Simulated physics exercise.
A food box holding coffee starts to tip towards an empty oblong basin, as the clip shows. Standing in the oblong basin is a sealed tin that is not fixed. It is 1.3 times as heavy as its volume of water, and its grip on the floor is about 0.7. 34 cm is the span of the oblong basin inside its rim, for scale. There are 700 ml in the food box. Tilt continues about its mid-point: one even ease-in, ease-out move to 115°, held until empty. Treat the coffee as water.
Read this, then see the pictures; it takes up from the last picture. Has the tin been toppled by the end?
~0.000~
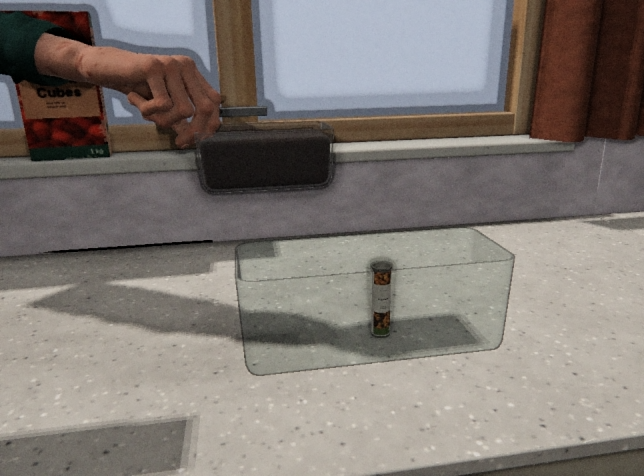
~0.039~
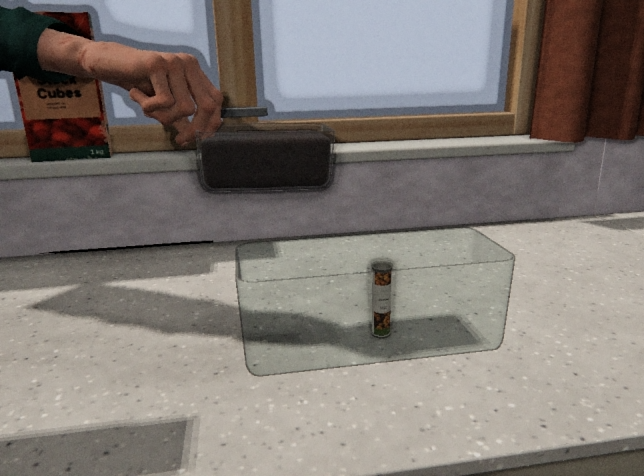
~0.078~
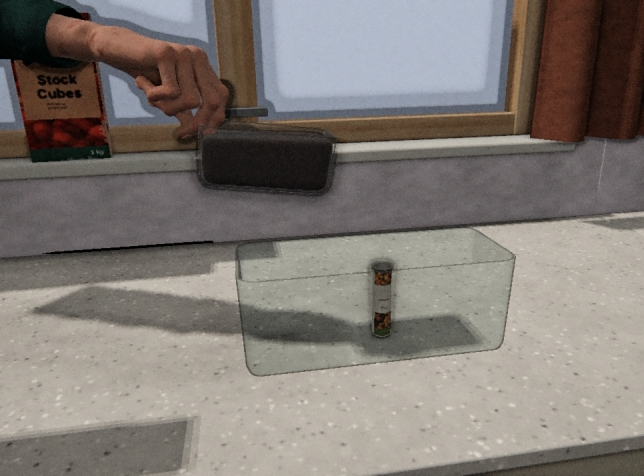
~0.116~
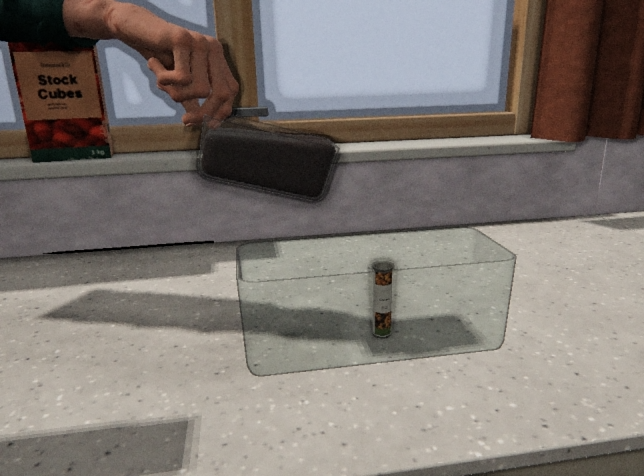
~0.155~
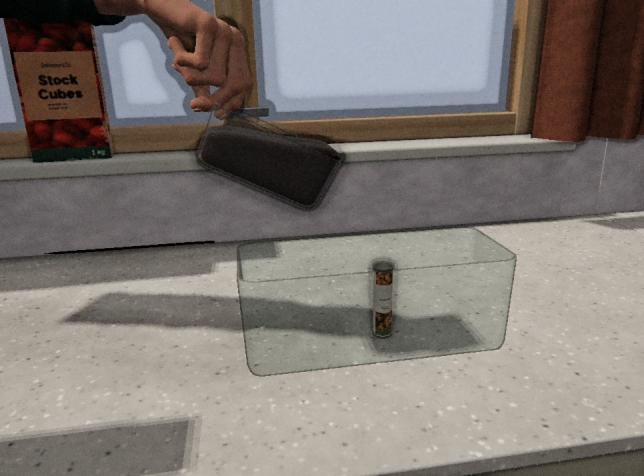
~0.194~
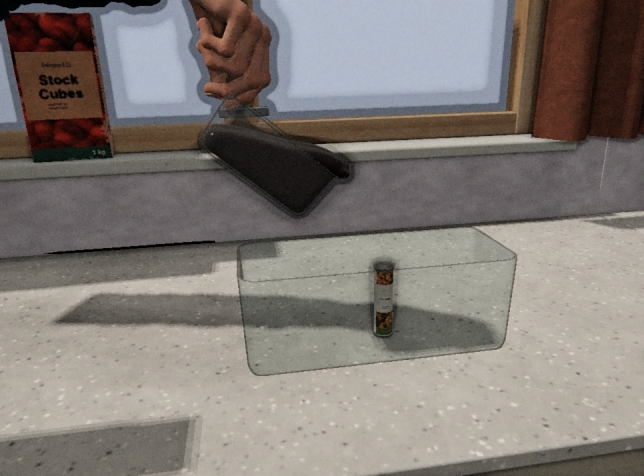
It is tipped over.
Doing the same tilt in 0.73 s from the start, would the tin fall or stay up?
Result: Tin tipped over.
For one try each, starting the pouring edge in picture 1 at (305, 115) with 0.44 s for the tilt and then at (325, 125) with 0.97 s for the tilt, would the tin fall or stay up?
In the first try it comes down; in the second it remains standing.
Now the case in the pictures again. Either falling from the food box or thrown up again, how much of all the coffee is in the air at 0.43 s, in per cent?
Roughly 26 percent.
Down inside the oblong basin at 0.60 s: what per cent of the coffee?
Near 92 per cent of the total.
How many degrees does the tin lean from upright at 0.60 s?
Tilt: Around 10 degrees.
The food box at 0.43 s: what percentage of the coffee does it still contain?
About 8 percent.
After 0.43 s the tilt is 112° and 8 per cent is still to pour; the tin stands where it began.
After 0.60 s the tilt is 115° and 1 per cent is still to pour; the tin leans 10°.
After 0.78 s the tilt is 115° and 0 per cent is still to pour; the tin leans 36°.
After 0.98 s the tilt is 115° and 0 per cent is still to pour; the tin lies on its side.
In the end the tin lies on its side.
